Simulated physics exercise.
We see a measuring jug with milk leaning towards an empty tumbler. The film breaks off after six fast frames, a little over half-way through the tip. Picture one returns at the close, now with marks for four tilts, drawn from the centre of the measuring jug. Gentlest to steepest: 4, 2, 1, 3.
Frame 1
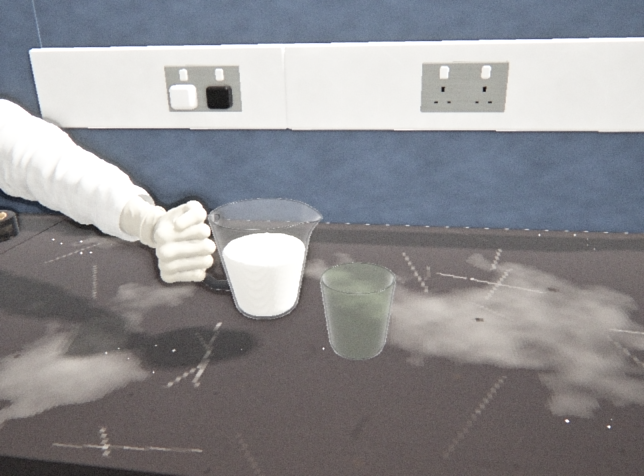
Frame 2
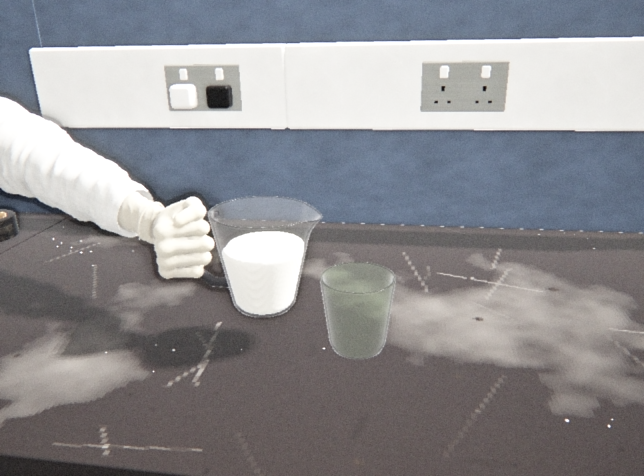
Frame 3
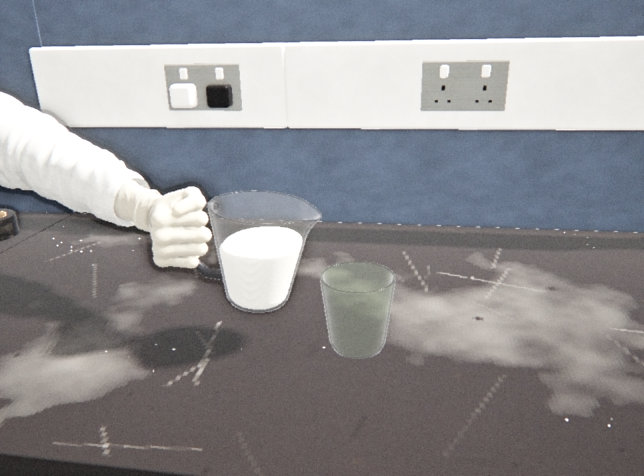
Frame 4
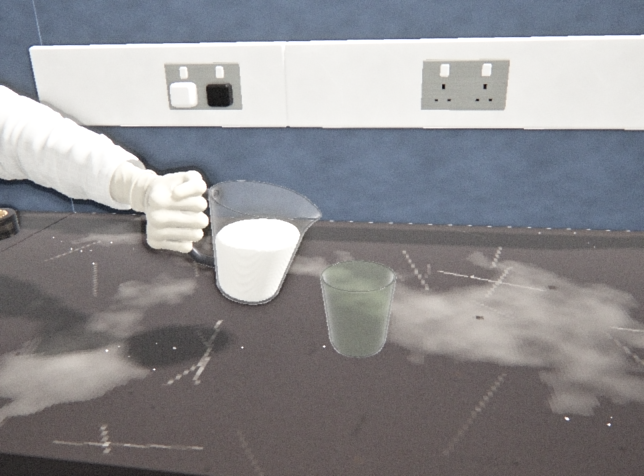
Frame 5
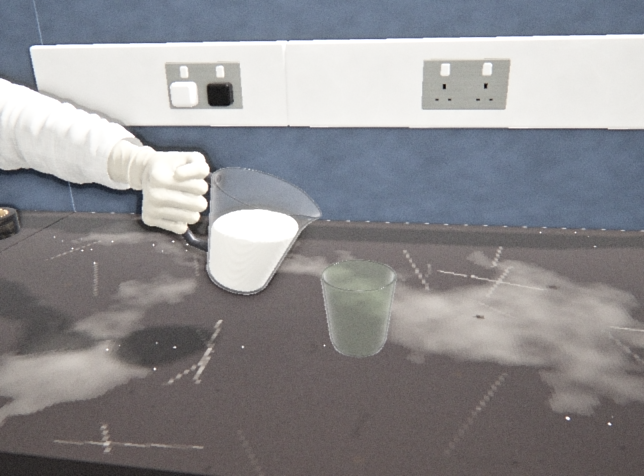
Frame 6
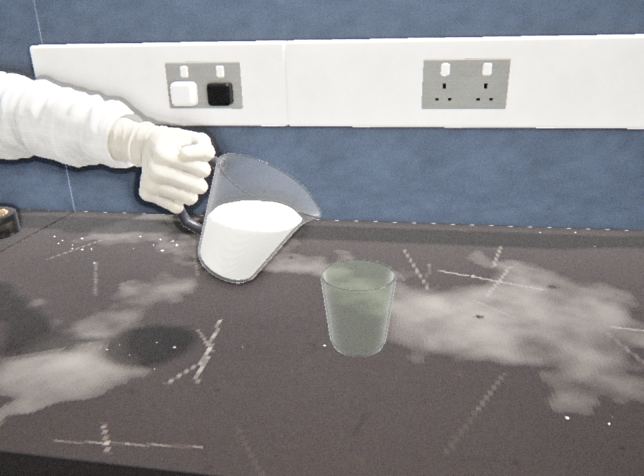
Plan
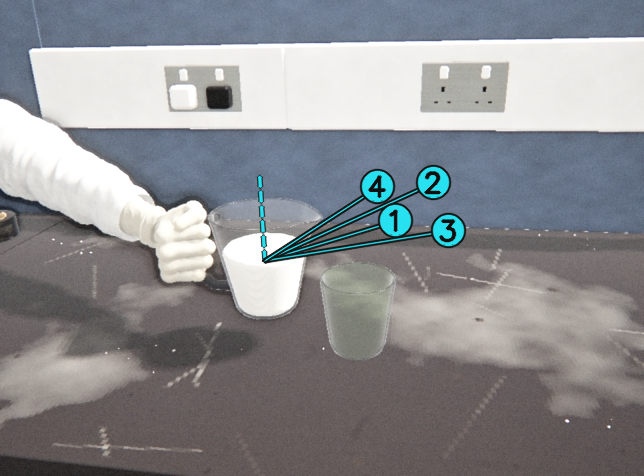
The footage shows a pale hand holding a clear measuring jug of milk beside an empty tumbler on a dark, marked worktop. The hand lifts the jug slightly and gradually tilts it rightwards towards the tumbler, with no milk leaving it.
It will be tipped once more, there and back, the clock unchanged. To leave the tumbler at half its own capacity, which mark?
Choose 2.
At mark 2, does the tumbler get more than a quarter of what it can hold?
Yes.
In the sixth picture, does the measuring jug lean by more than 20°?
Yes.
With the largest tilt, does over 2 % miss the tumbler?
Yes.
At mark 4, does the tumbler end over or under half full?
Under half.
In cyan, 1 at (379, 226); 2 at (417, 190); 3 at (432, 233); 4 at (364, 196).
With 1, the tumbler ends with about 62 % of what it can hold; 12 % of the milk is spilt.
With 2, the tumbler ends with about 53 % of what it can hold.
With 3, the tumbler ends with about 63 % of what it can hold; 27 % of the milk is spilt.
With 4, the tumbler ends with about 32 % of what it can hold.
